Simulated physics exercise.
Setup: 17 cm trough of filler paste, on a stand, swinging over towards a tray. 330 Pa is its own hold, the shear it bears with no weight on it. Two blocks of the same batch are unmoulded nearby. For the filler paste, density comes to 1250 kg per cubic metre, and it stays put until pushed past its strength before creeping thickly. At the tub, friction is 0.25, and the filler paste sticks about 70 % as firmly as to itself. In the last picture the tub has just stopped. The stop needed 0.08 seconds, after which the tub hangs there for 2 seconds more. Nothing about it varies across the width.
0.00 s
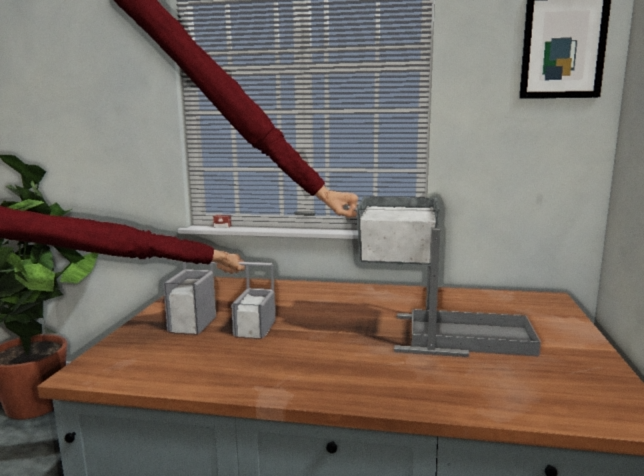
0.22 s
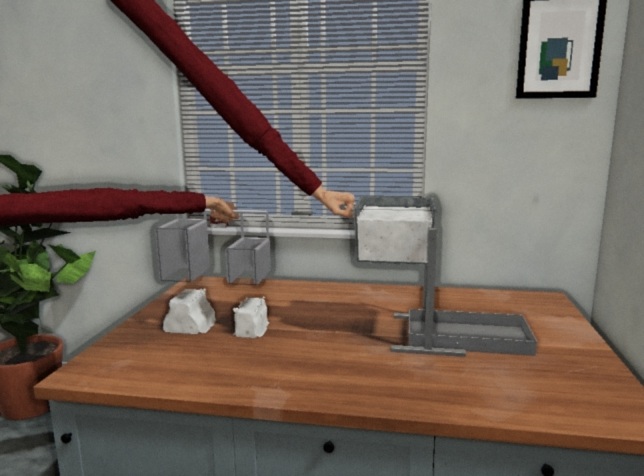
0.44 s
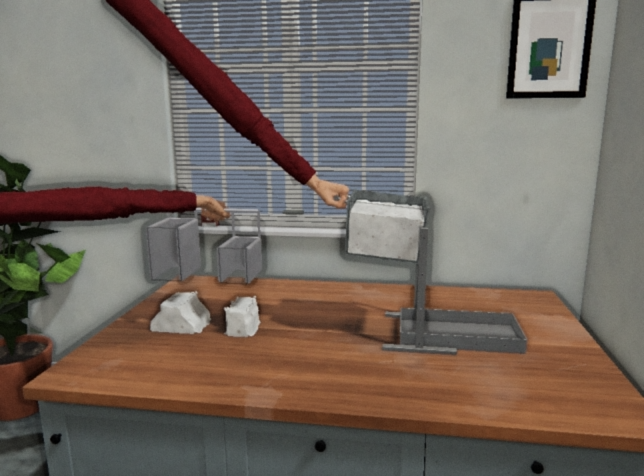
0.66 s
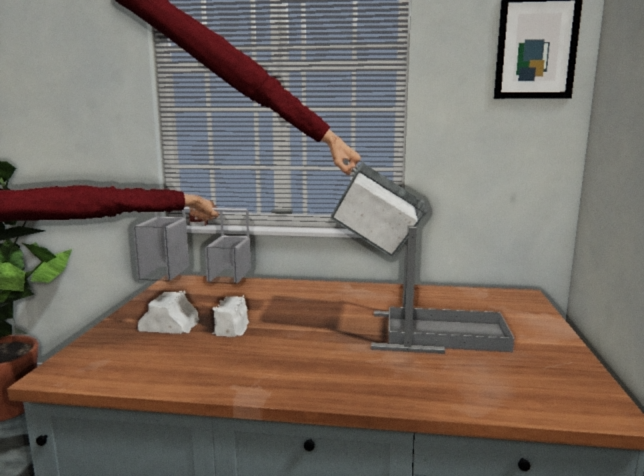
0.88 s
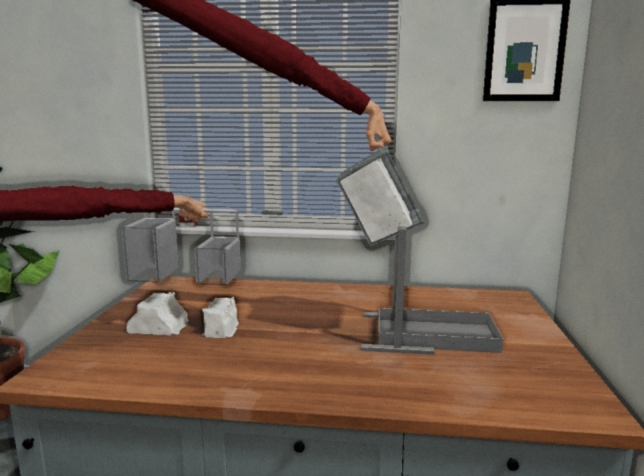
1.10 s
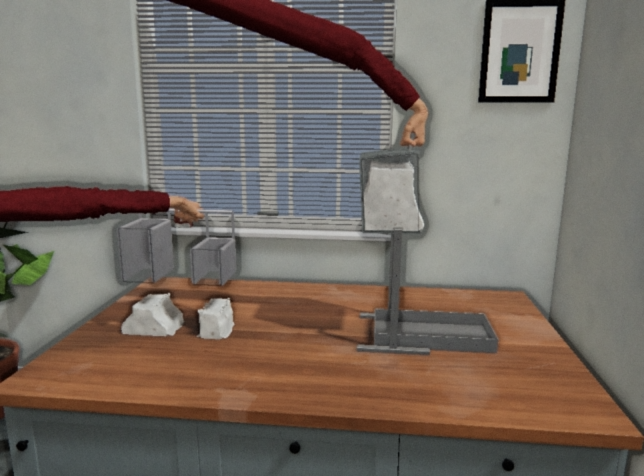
On a wooden counter, one hand lifts moulds off two pale blocks, then another tilts a tub.
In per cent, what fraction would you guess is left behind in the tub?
My guess is 39 per cent.
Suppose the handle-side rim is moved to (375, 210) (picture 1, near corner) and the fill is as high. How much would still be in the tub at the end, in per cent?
I'd put it at close to 55 per cent.
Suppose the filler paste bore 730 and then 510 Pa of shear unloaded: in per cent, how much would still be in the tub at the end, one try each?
The two runs give near 65 % and near 50 % respectively.
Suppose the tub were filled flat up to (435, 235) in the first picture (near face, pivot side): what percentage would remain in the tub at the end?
I'd say close to 65 % stays in the tub.
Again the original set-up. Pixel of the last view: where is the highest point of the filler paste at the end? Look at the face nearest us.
The highest point is near (381, 205) in the last picture.
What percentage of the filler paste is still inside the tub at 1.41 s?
Some 45 per cent.
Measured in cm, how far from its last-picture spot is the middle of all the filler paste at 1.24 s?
Around 6 cm.
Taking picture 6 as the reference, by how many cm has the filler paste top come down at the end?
Roughly 12 cm.
After 1.24 s, the tub is at 86 degrees and holds 72 %.
After 1.41 s, the tub is at 86 degrees and holds 44 %.
After 1.58 s, the tub is at 86 degrees and holds 39 %.
After 1.75 s, the tub is at 86 degrees and holds 40 %.
After 3.10 s, the tub is at 86 degrees and holds 39 %.
